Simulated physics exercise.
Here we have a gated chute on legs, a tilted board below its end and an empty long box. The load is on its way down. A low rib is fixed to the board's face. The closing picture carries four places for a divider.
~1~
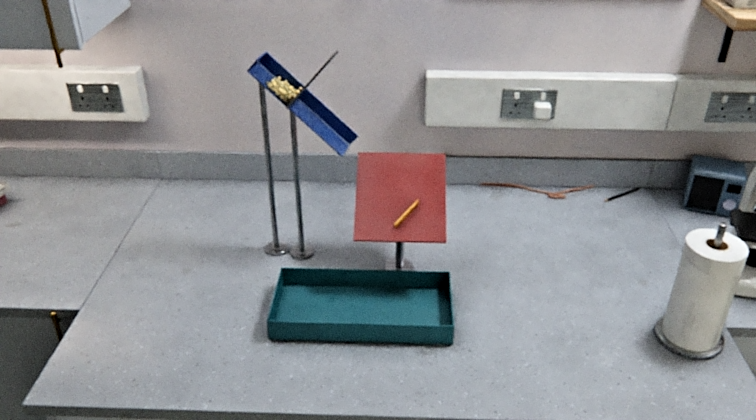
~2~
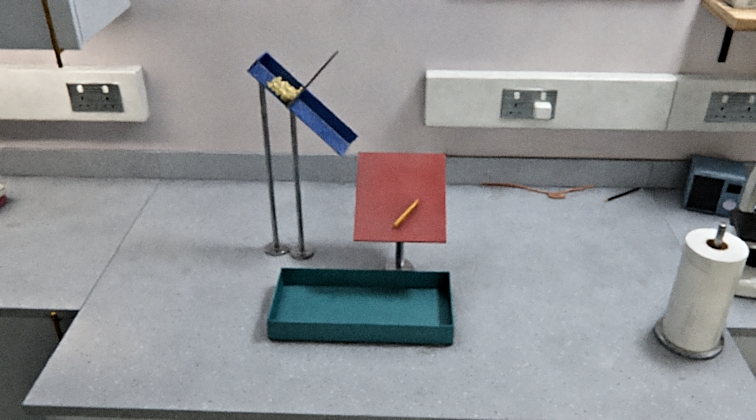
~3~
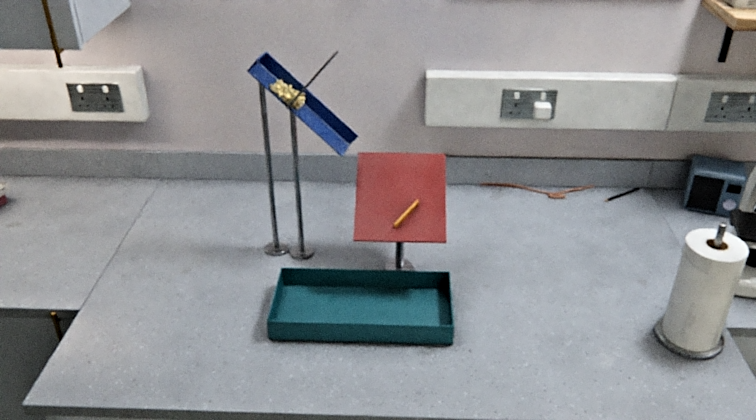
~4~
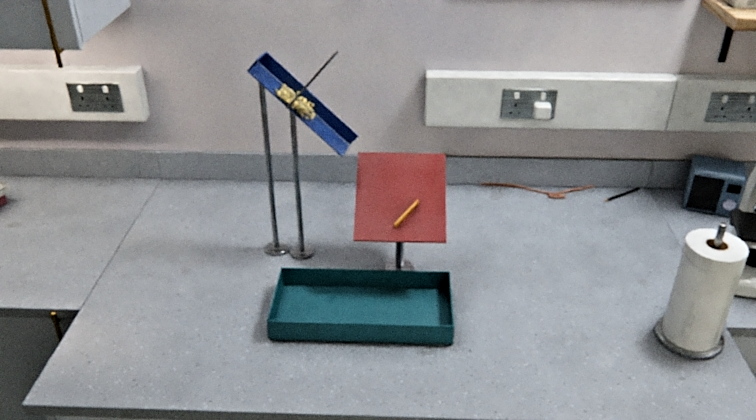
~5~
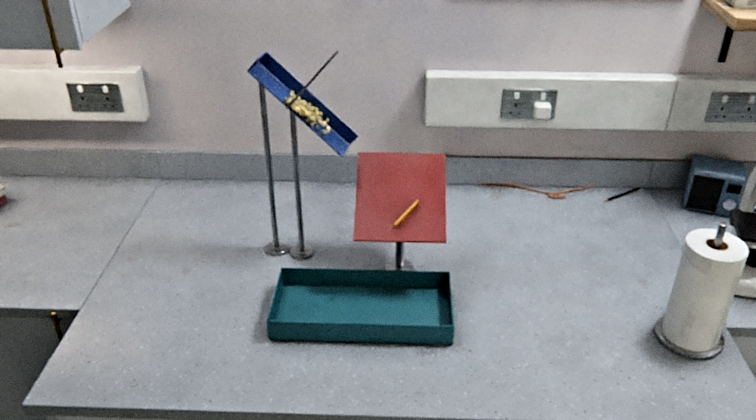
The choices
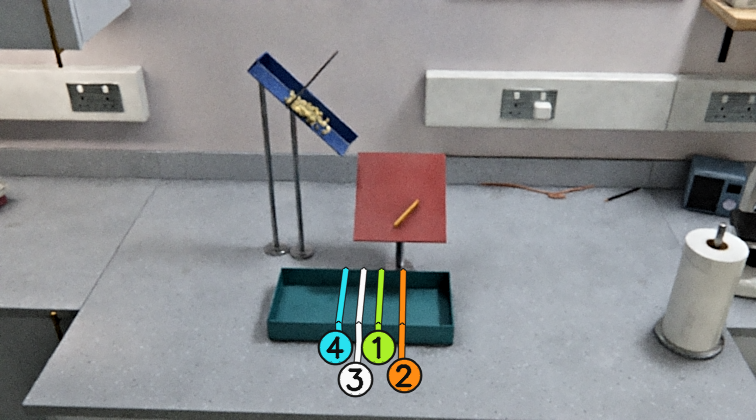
A green box sat empty on a grey worktop beside a tilted red board, while a clump of pale yellow beans slid a short way down a sloping blue chute, spreading out as it went.
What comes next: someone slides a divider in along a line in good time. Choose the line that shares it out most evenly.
Line 1 does it best.
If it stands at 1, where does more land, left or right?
More lands on the left.
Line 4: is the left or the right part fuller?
The right side.
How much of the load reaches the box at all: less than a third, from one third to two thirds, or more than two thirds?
More than two thirds.
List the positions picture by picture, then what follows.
The first picture shows load behind the gate at (285, 89), soya beans; lip of the chute at (346, 151), sloping fairly steeply.
The second picture shows middle of the board at (401, 196), tilted fairly steeply; middle of its low edge at (400, 241); of its high edge at (402, 153).
The third picture shows front corners of the box at (267, 321) and (454, 326), empty; front of the load at (301, 105).
The fourth picture shows middle of the load at (299, 102); its front at (311, 118), about a third of the way to the lip; rib from (418, 200) to (395, 224).
The fifth picture shows middle of the load at (308, 109); its front at (328, 130), about two thirds of the way to the lip.
On the marked copy, line 1 crosses the front rim at (378, 324); line 2 crosses the front rim at (402, 325); line 3 crosses the front rim at (358, 323); line 4 crosses the front rim at (338, 323).
If 1 is chosen, of what is caught, about two thirds on the left of the divider, about a third on the right.
If 2 is chosen, of what is caught, nearly all on the left of the divider, a small part on the right.
If 3 is chosen, of what is caught, a small part on the left of the divider, nearly all on the right.
If 4 is chosen, of what is caught, none on the left of the divider, all on the right.
